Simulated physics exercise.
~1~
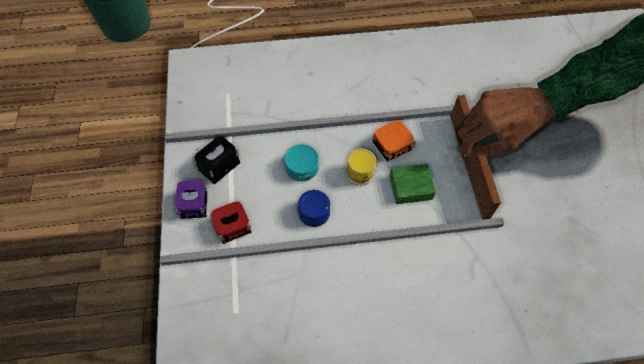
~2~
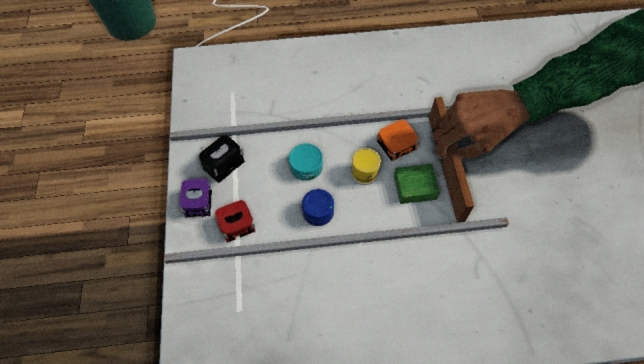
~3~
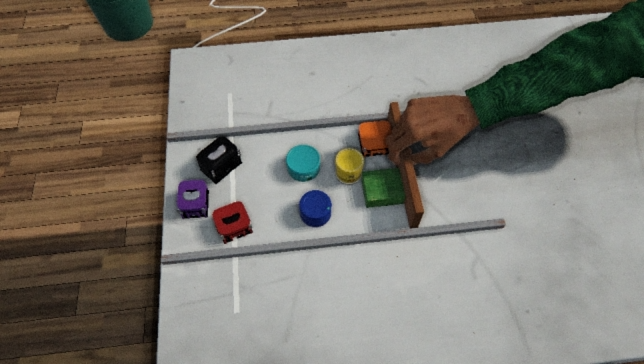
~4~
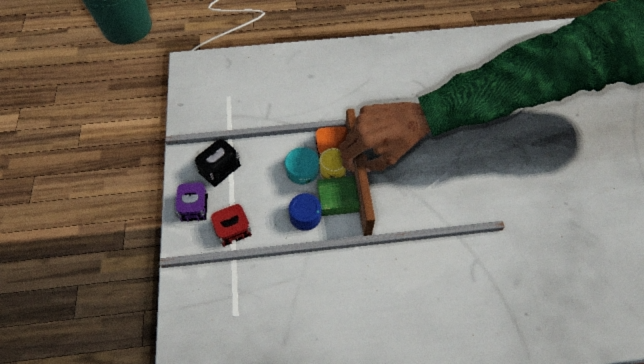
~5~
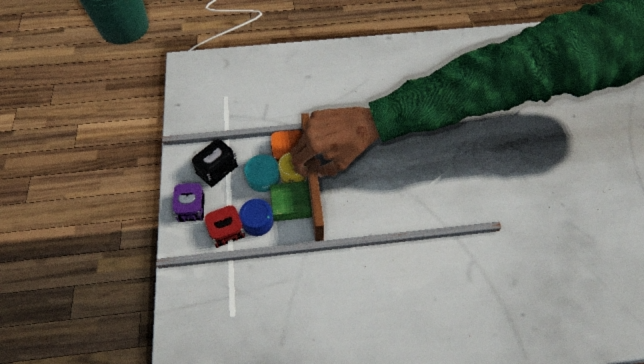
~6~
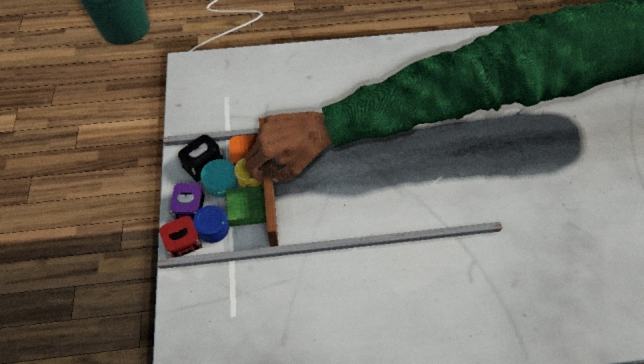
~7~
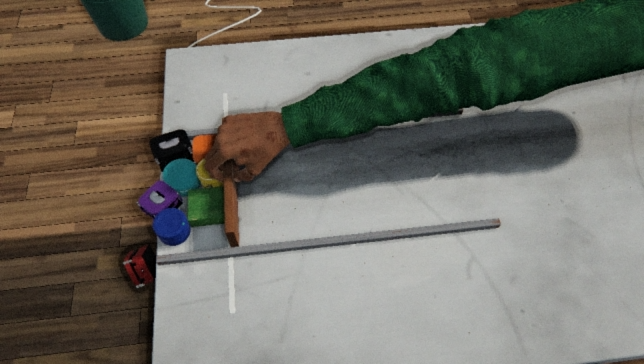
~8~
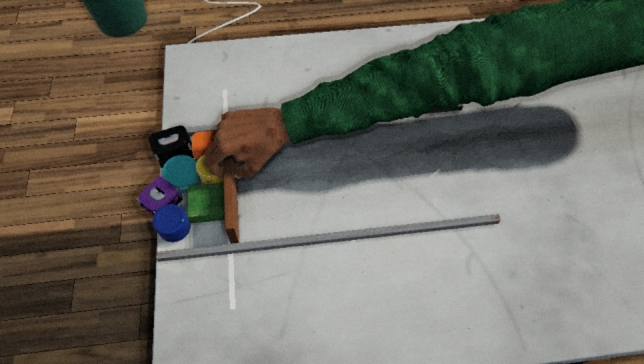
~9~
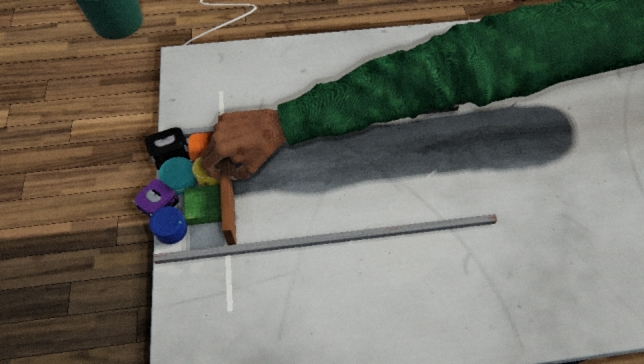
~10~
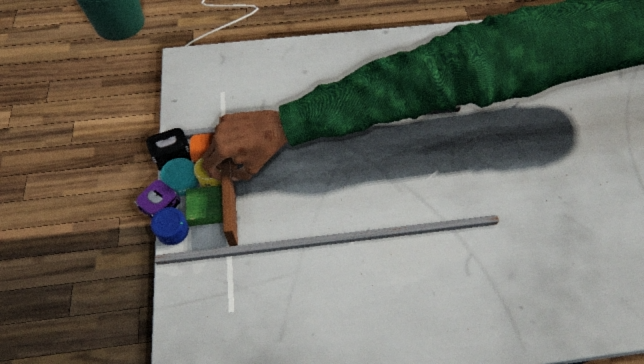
In this clip, a hand in a green sleeve slides an upright wooden board left between two rails, gathering small colourful blocks, cases and tins toward the surface's edge. The red case tips off, and the board stops at the white line with the others bunched at the edge.
